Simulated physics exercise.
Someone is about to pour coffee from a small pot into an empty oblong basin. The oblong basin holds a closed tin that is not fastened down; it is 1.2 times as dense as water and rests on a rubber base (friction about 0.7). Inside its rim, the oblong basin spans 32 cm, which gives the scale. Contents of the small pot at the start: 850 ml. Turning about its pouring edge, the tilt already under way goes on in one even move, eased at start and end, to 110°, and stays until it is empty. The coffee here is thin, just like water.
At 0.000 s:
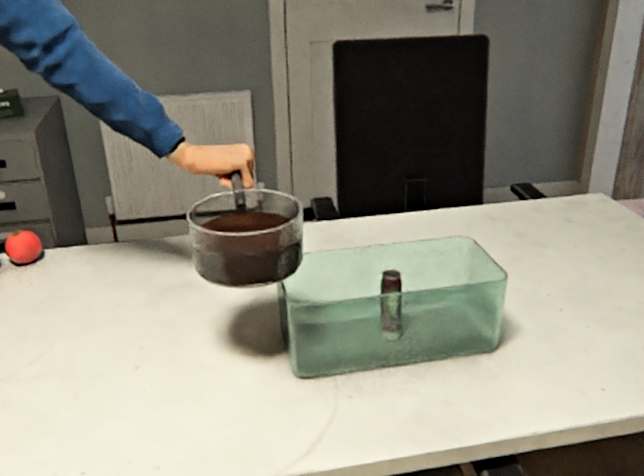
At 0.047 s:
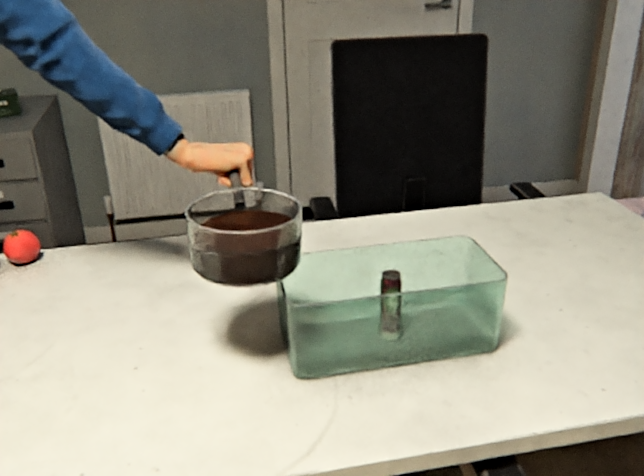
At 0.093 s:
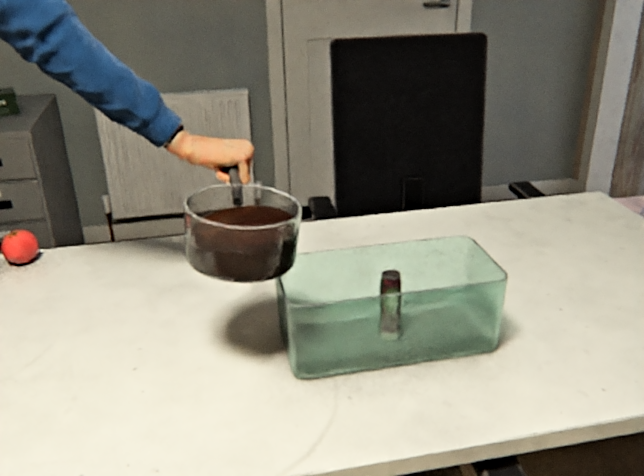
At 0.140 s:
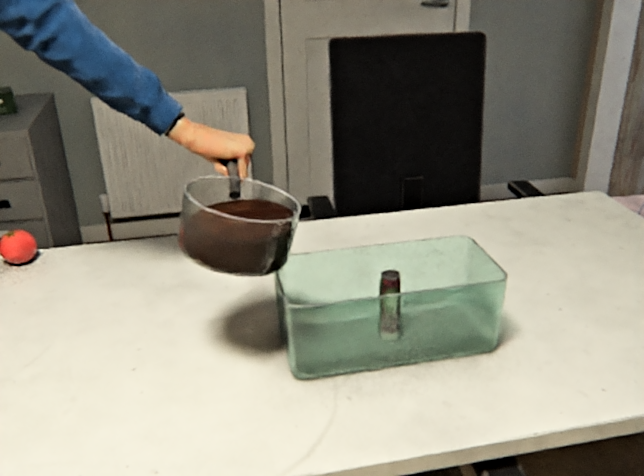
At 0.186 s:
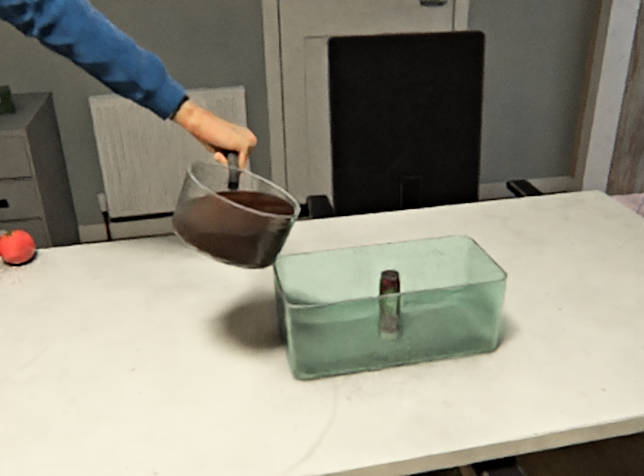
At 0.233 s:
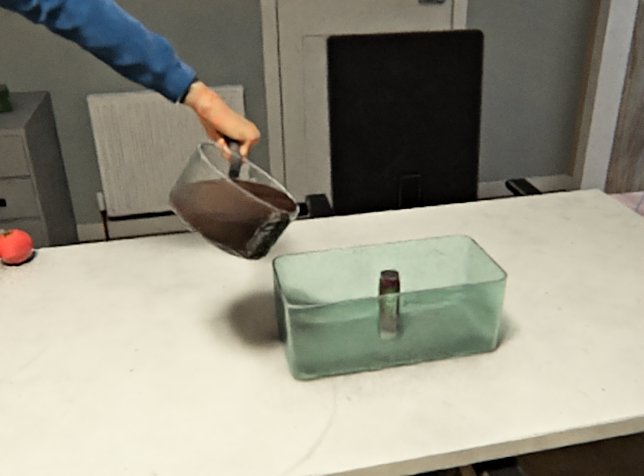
At the start, a hand in a blue sleeve holds a clear pot of dark brown liquid level beside a greenish glass basin on a white table. The hand then tilts the pot steadily to the right, and the liquid shifts toward the lower rim while the basin stays still.
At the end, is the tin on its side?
It overturns.
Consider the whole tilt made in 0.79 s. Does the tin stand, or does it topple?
Outcome - the tin comes down.
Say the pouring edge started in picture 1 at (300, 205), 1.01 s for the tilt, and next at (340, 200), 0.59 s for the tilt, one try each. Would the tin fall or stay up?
Trial 1 - tin tips; trial 2 - tin stays standing.
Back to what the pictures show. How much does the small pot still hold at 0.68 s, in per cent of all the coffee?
What remains is about 3 percent of it all.
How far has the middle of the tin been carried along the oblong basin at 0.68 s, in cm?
Measured centre to centre, about 2 cm.
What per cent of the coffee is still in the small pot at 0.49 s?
46 %.
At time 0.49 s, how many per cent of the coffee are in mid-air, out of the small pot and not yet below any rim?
50 %.
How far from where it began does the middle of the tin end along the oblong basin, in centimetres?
Looks like roughly 8.5 cm in total.
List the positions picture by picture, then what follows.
The first picture shows tilt 0°; pouring edge (301, 206); surface from (192, 236) to (299, 225); the oblong basin's rim runs from (281, 281) to (489, 257); the tin's top is at (391, 277).
The second picture shows tilt 2°; pouring edge (300, 206); surface from (191, 236) to (298, 223).
The third picture shows tilt 7°; pouring edge (300, 206); surface from (188, 233) to (296, 218).
The fourth picture shows tilt 15°; pouring edge (299, 207); surface from (182, 226) to (294, 211).
The fifth picture shows tilt 25°; pouring edge (298, 207); surface from (175, 212) to (294, 206).
The sixth picture shows tilt 37°; pouring edge (297, 207); surface from (174, 190) to (296, 199).
Then, 0.49 s in, the tilt is 102° and 45 per cent is still to pour; the tin stands where it began.
Then, 0.68 s in, the tilt is 110° and 3 per cent is still to pour; the tin leans 20°.
Then, 0.88 s in, the tilt is 110° and 0 per cent is still to pour; the tin lies on its side.
Then, 1.09 s in, the tilt is 110° and 0 per cent is still to pour; the tin lies on its side.
Finally, the tin lies on its side.
